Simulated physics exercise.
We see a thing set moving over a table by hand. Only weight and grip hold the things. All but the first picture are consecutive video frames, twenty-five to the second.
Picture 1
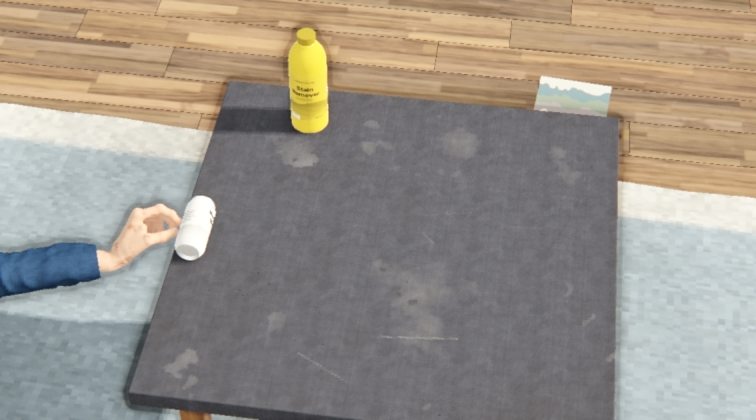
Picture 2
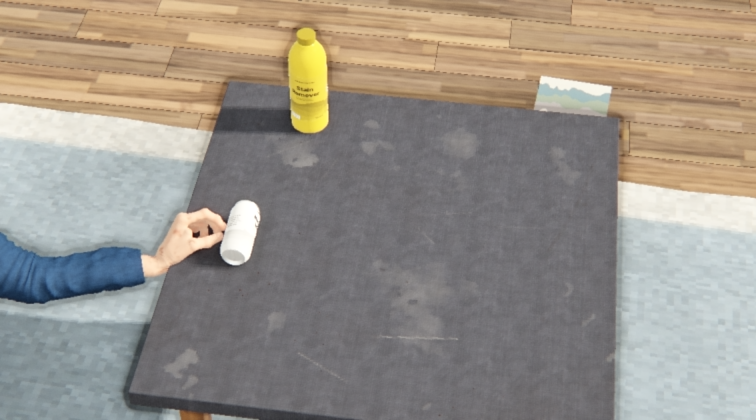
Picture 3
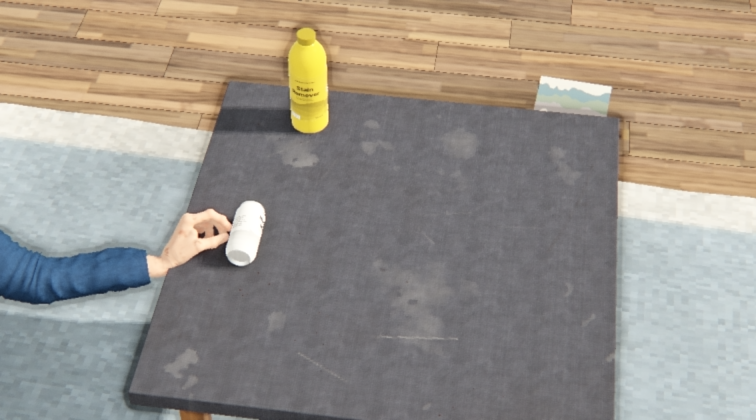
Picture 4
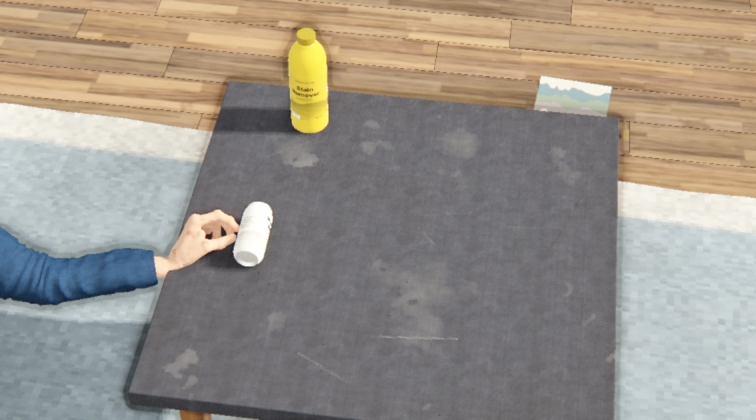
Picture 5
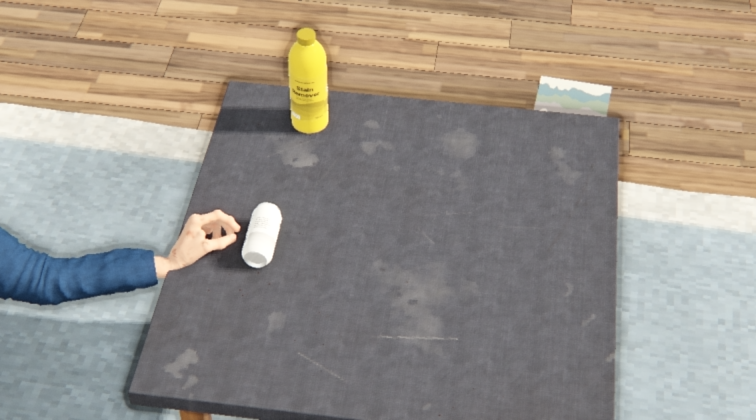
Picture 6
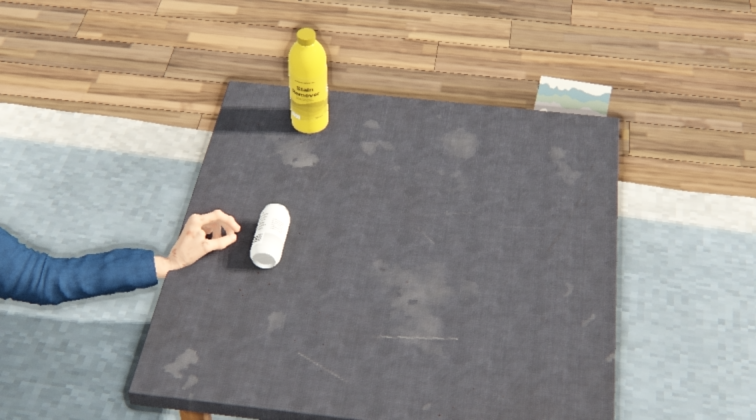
A hand in a blue sleeve pushed a white can lying on its side to the right across a dark, scuffed table, then stayed back as the can rolled slightly farther, near a yellow bottle.
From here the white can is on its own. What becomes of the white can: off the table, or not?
The white can is still on the table.
Then, 0.30 s later than the last frame, white can moved well along near (326, 242).
Then, 0.70 s later than the last frame, white can moved well along near (382, 248).
When it is over, moved from the start, white can. End places, in pixels of the last picture, white can near (426, 252).
